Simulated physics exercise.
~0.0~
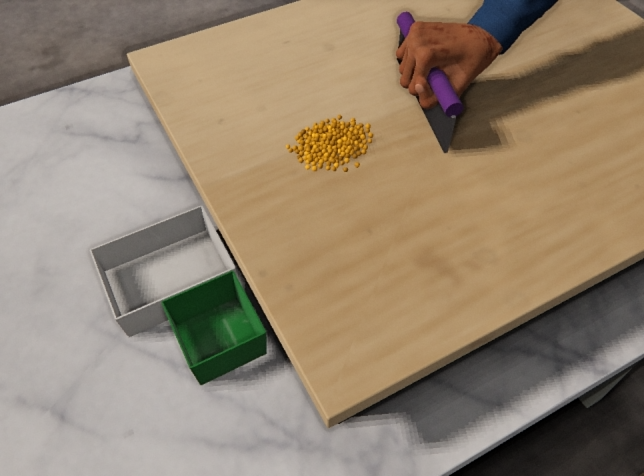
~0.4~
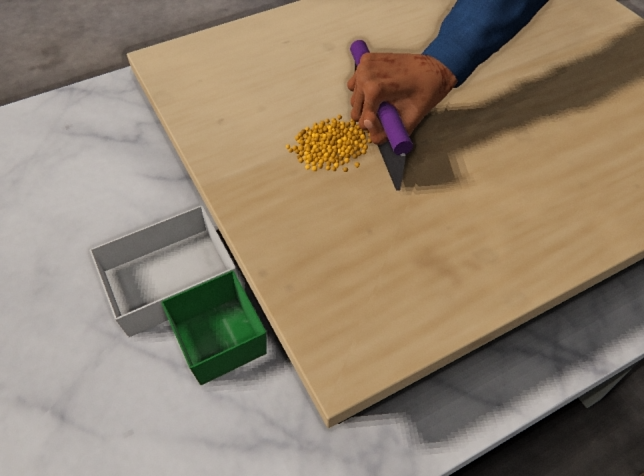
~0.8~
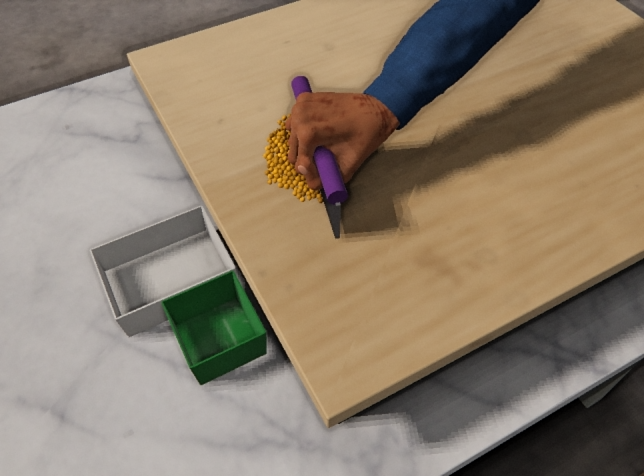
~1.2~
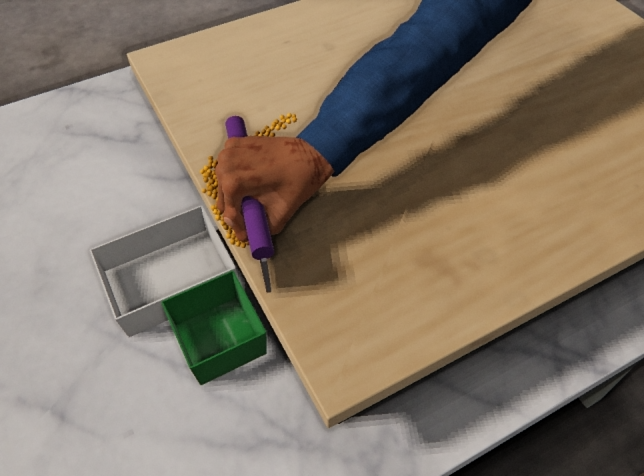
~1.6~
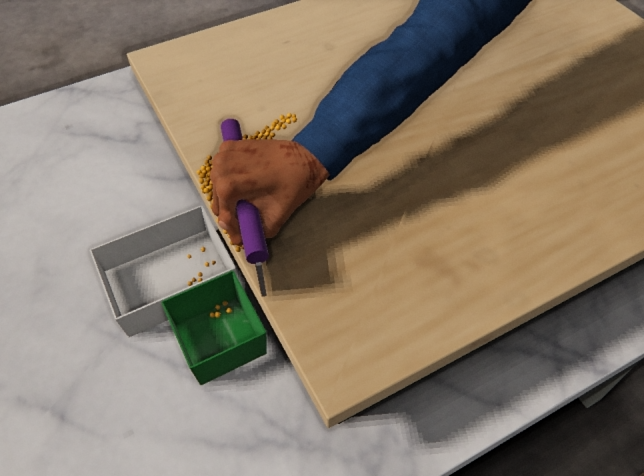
A hand gripping a purple-handled scraper swept a pile of yellow kernels left and down across a wooden board to its edge, where a few dropped into the green and white tins below while most stayed on the board.
